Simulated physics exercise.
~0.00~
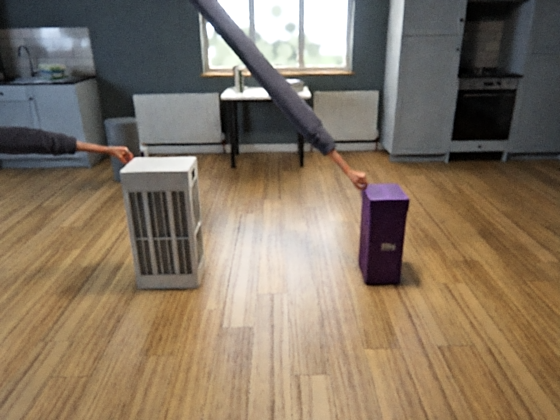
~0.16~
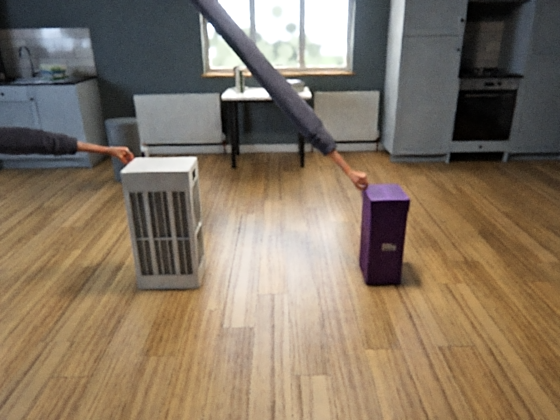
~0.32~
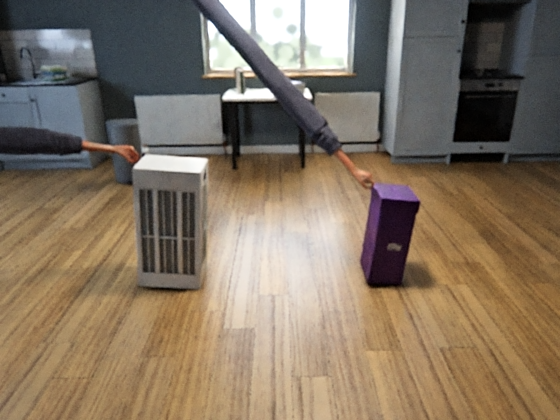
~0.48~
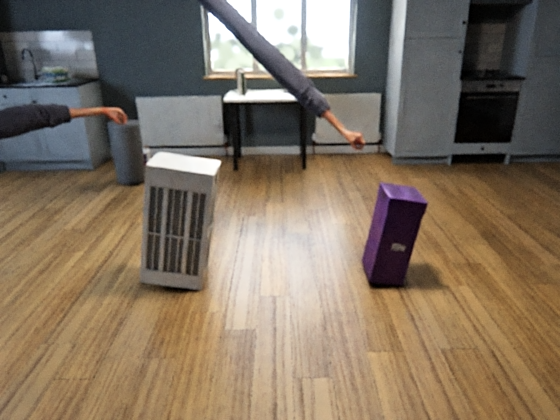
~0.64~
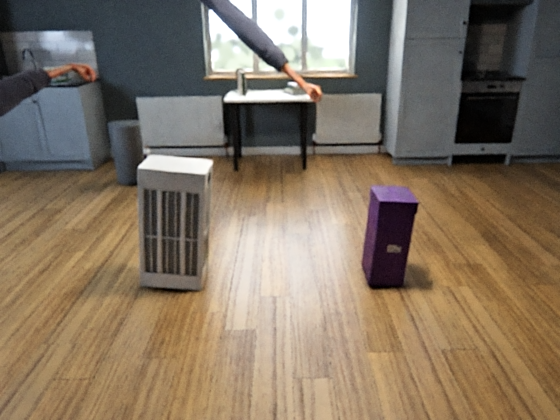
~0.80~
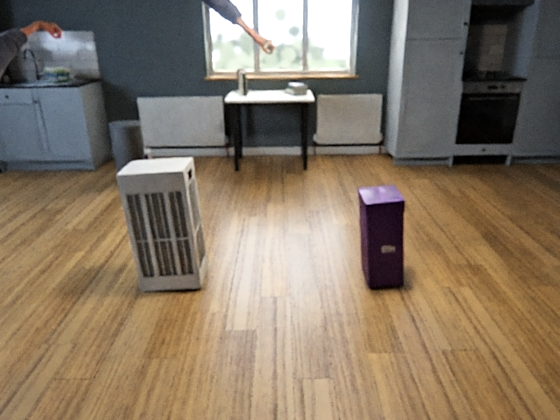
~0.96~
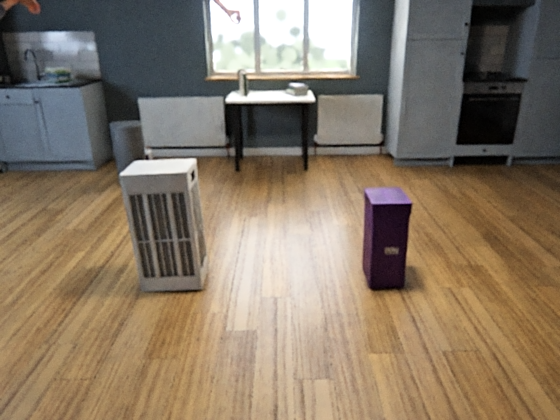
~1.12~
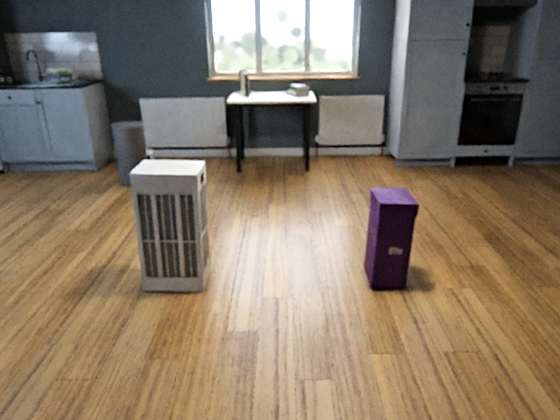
White crate and purple box tilting as two hands push their tops, then rocking back upright on a wooden floor.
